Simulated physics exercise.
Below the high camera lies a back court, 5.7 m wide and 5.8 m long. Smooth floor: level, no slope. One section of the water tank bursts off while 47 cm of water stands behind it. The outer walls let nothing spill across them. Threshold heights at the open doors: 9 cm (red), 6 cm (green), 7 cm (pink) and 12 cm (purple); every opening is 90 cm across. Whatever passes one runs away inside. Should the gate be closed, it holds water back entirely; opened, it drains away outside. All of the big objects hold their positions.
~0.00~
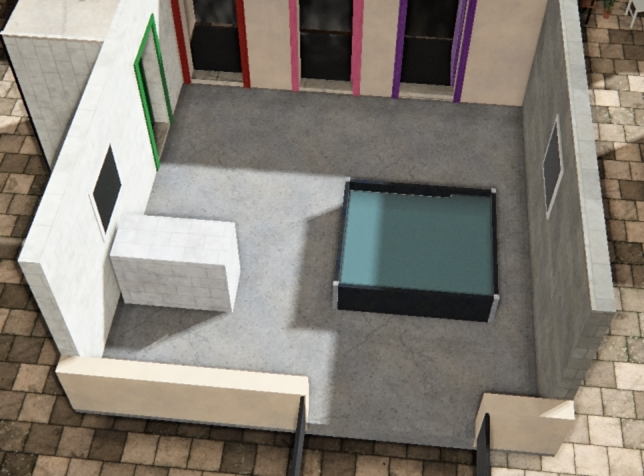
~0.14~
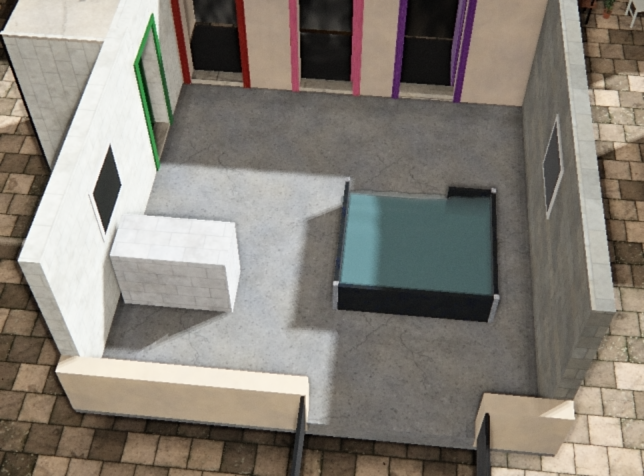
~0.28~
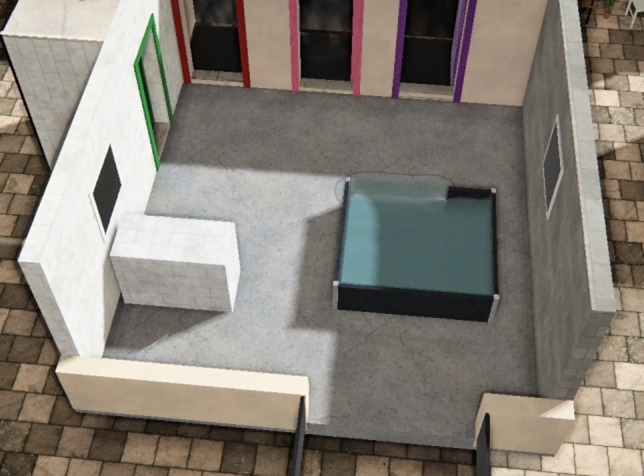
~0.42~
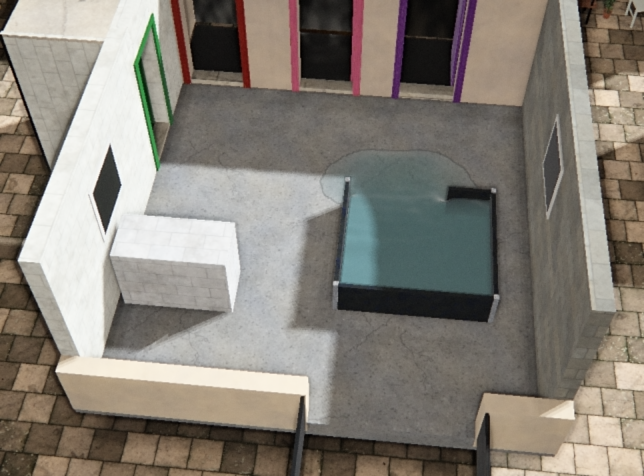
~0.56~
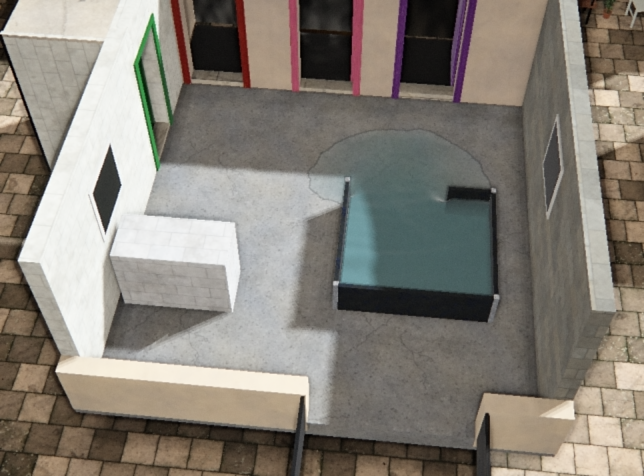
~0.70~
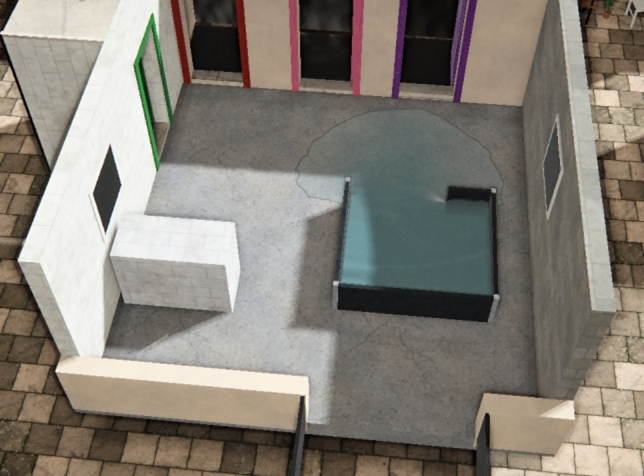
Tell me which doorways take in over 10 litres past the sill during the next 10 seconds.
One by one: The red door breaches the limit; the green door breaches the limit; the pink door breaches the limit; the purple door breaches the limit.
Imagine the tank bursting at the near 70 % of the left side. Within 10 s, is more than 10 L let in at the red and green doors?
Red: Beyond limit; green: Beyond limit.
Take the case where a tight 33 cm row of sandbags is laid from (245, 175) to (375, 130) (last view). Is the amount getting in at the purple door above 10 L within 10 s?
Limit check - purple: Fail, exceeded.
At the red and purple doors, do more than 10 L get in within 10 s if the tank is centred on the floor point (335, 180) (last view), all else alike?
Red gets more than that, purple gets no more than that.
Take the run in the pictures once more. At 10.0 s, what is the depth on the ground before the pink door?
Roughly 5.0 centimetres.
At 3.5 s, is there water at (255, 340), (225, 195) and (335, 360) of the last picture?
Untouched, untouched, untouched.
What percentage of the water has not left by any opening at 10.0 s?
Share still there: About 82 %.
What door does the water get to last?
Door: Green.
After 1.4 s water covers 25 % of the floor and is deepest (27 cm) near (374, 97); red door not reached, green door not reached, pink door 12 cm at the sill, 0 L in, purple door 24 cm at the sill, 18 L in.
After 2.2 s water covers 30 % of the floor and is deepest (26 cm) near (385, 105); red door 4 cm at the sill, 0 L in, green door not reached, pink door 19 cm at the sill, 31 L in, purple door 24 cm at the sill, 64 L in.
After 3.5 s water covers 40 % of the floor and is deepest (22 cm) near (183, 83); red door 11 cm at the sill, 1 L in, green door 7 cm at the sill, 0 L in, pink door 14 cm at the sill, 84 L in, purple door 16 cm at the sill, 111 L in.
After 6.0 s water covers 65 % of the floor and is deepest (11 cm) near (146, 253); red door 11 cm at the sill, 17 L in, green door 8 cm at the sill, 12 L in, pink door 10 cm at the sill, 106 L in, purple door 10 cm at the sill, 119 L in.
After 10.0 s water covers 85 % of the floor and is deepest (10 cm) near (146, 253); red door 7 cm at the sill, 21 L in, green door 7 cm at the sill, 26 L in, pink door 5 cm at the sill, 111 L in, purple door 5 cm at the sill, 120 L in.
